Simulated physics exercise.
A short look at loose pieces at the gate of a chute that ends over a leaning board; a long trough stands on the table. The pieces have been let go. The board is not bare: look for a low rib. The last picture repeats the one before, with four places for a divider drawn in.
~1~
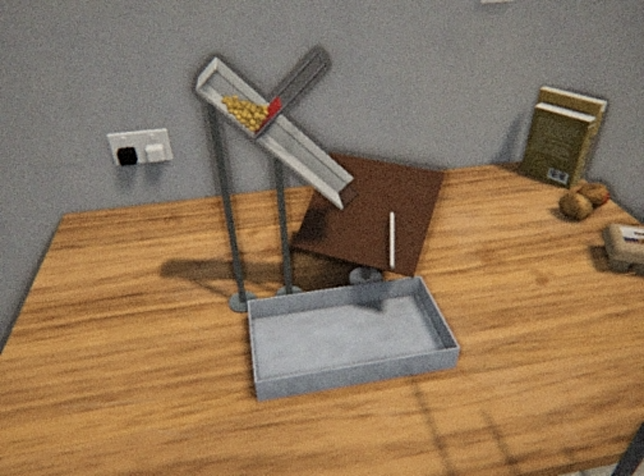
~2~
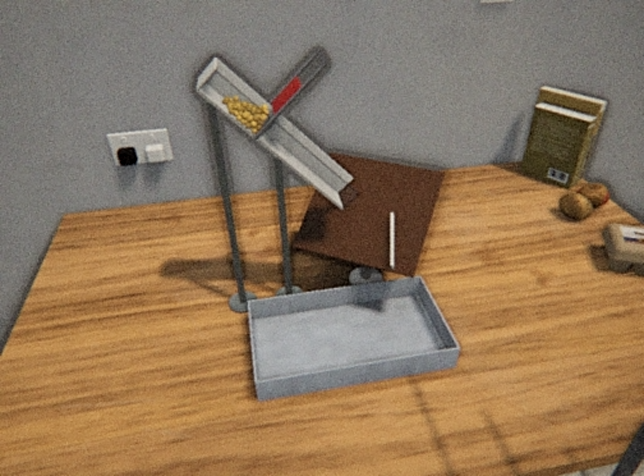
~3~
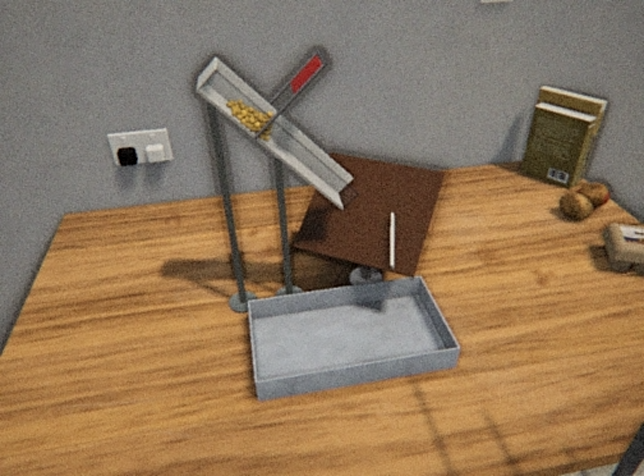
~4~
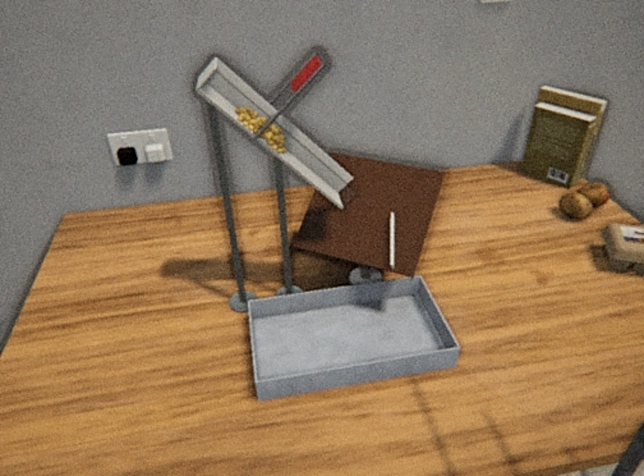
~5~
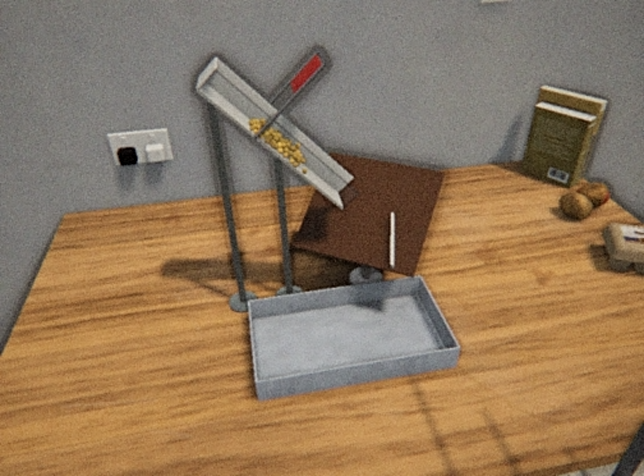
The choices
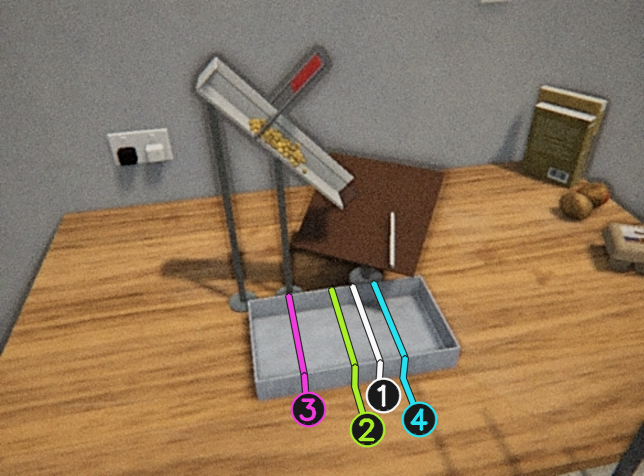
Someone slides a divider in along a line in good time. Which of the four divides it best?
Use line 1.
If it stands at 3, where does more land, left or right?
Right.
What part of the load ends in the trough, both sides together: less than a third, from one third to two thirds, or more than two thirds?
About that: More than two thirds.
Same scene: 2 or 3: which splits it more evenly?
2 it is.
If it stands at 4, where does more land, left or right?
Left.
On the marked copy, line 1 crosses the front rim at (380, 361); line 2 crosses the front rim at (354, 365); line 3 crosses the front rim at (304, 374); line 4 crosses the front rim at (404, 357).
If 1 is chosen, of what is caught, about a third on the left of the divider, about two thirds on the right.
If 2 is chosen, of what is caught, a small part on the left of the divider, most on the right.
If 3 is chosen, of what is caught, none on the left of the divider, all on the right.
If 4 is chosen, of what is caught, nearly all on the left of the divider, a small part on the right.
